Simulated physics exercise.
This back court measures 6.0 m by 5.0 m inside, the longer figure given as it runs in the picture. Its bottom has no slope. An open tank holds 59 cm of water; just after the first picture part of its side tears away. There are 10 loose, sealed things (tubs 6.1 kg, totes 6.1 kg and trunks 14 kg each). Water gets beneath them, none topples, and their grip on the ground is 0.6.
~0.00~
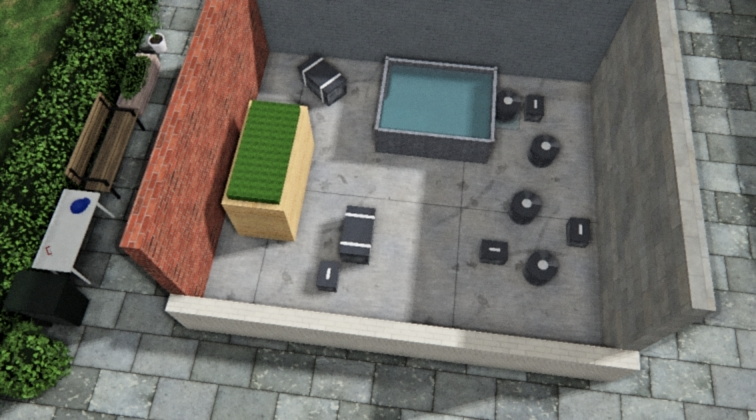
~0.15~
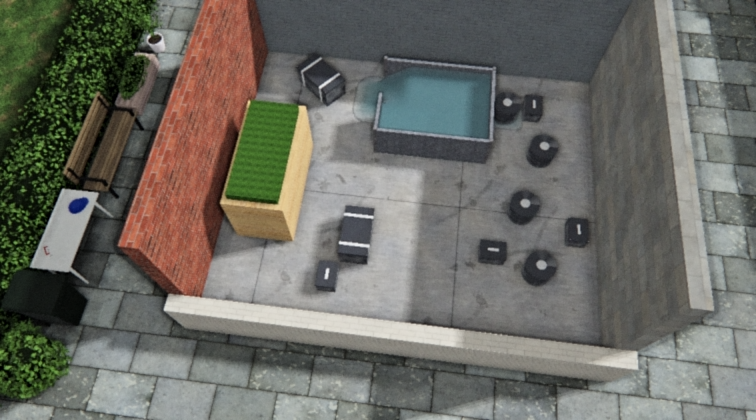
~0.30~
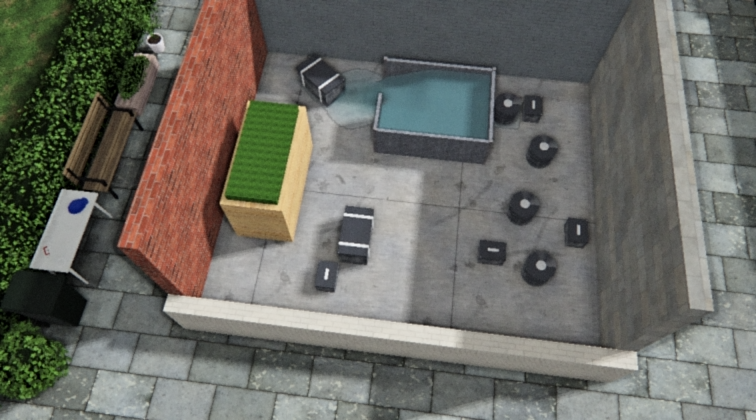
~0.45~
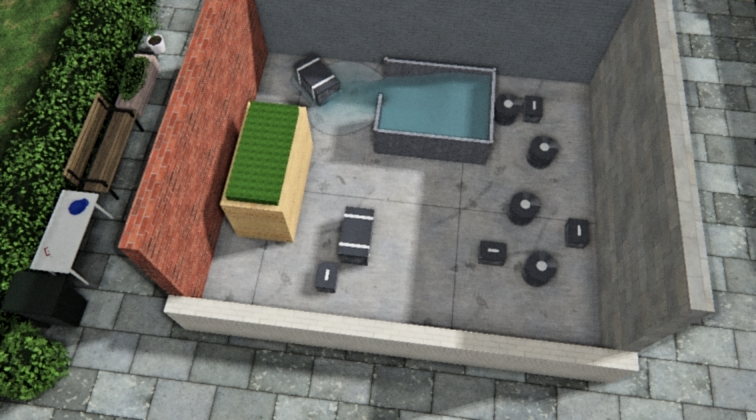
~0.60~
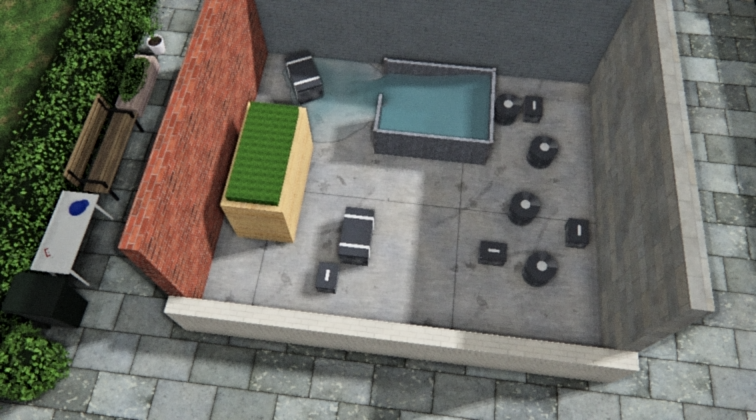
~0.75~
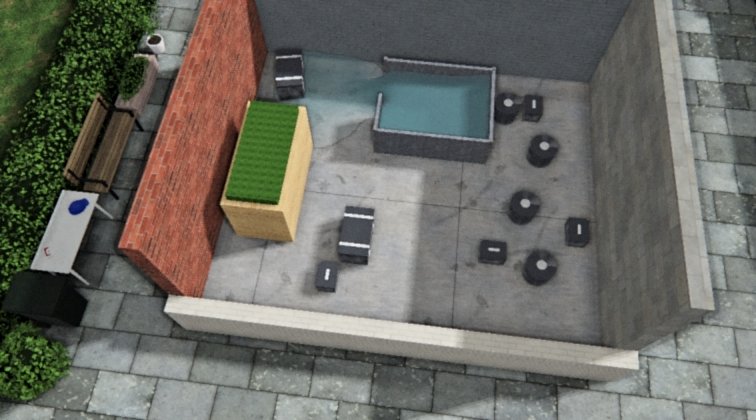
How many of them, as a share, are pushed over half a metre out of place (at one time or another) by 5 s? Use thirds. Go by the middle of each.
It is under a third.
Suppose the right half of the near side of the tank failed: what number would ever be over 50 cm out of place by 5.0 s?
In that case 5 of them.
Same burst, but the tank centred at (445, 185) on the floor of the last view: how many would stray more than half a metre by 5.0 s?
In that case 2 of them.
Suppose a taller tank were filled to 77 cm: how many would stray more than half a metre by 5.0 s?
In that case 2 of them.
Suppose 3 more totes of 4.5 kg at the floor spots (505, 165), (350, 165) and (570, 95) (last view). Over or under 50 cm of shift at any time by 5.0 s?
In that order: Short of it, more, under.
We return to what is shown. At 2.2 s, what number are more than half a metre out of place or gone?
I count 1.
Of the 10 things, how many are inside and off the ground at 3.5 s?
I count 1.
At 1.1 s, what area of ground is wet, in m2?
Some 6.5 m2.
After 1.1 s 1 of 10 are over 50 cm from their spots; 1 afloat.
After 2.2 s 1 of 10 are over 50 cm from their spots; 1 afloat.
After 3.5 s 1 of 10 are over 50 cm from their spots; 1 afloat.
After 5.0 s 1 of 10 are over 50 cm from their spots, and 1 have been at some point; 1 afloat.
